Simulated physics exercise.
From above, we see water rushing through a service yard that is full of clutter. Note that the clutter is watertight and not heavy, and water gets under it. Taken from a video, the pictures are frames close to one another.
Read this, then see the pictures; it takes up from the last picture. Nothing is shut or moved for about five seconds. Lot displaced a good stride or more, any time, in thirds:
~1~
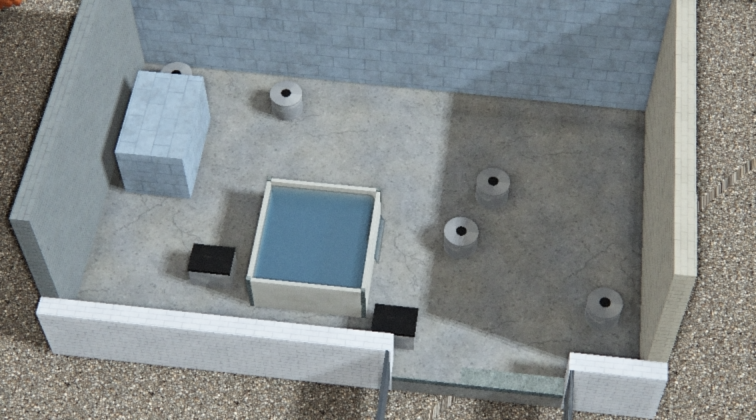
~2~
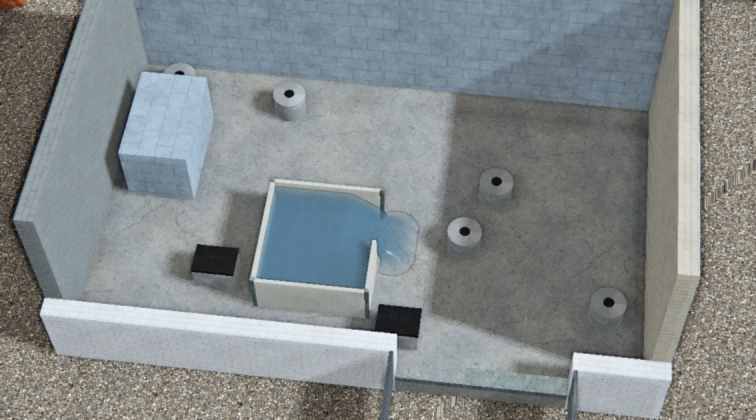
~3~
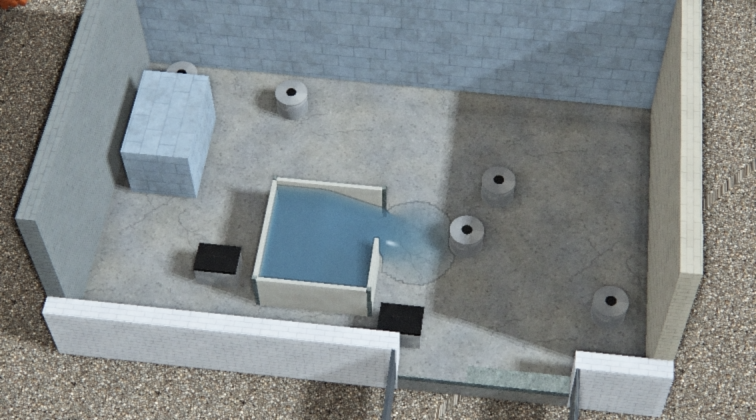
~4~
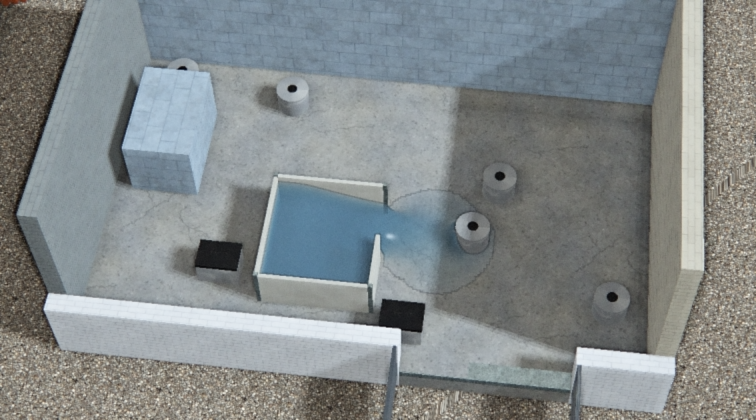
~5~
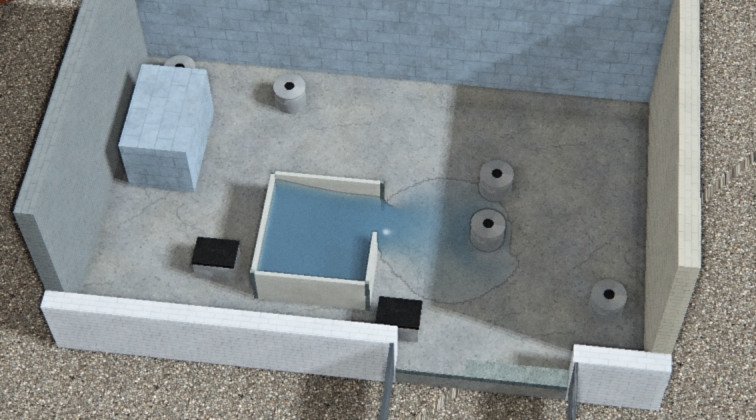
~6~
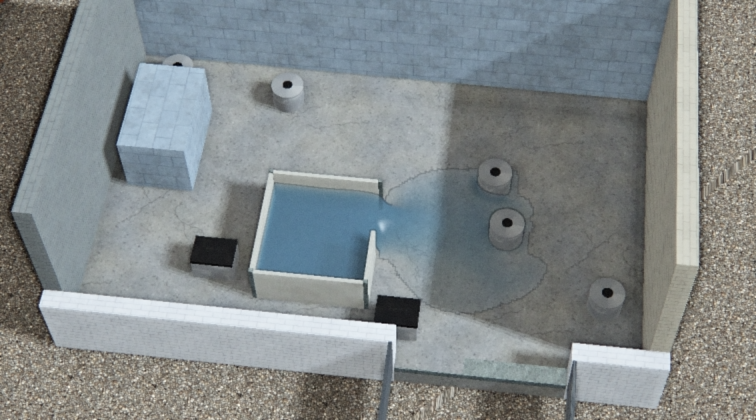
It stays in the middle third.
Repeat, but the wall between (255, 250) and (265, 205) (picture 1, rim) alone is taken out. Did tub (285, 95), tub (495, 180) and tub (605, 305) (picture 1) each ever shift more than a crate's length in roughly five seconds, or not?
Taking them in order, less than that, less than that, less than that.
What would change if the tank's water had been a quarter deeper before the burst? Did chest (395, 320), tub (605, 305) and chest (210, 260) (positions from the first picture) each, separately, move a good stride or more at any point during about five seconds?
Going through them, I'd say never got there, then got there, then never got there.
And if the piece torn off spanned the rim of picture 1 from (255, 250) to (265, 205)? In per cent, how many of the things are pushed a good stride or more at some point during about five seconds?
I'd say around 10 per cent.
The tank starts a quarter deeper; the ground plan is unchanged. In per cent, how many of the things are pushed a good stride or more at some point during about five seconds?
I'd say close to 40 per cent of the things.
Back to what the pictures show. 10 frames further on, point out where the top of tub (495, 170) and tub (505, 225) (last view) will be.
They should be roughly at (604, 112) and (630, 228).
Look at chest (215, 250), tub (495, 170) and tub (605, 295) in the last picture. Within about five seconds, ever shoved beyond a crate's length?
Item one never gets that far, item two gets that far, item three gets that far.
A moment on, 1 of 7 are well off their spots; 0 afloat.
Next, 2 of 7 are well off their spots; 2 afloat.
Later, 3 of 7 are well off their spots; 2 afloat.
In the end, 3 of 7 are well off their spots, and 3 have been at some point; 1 afloat.
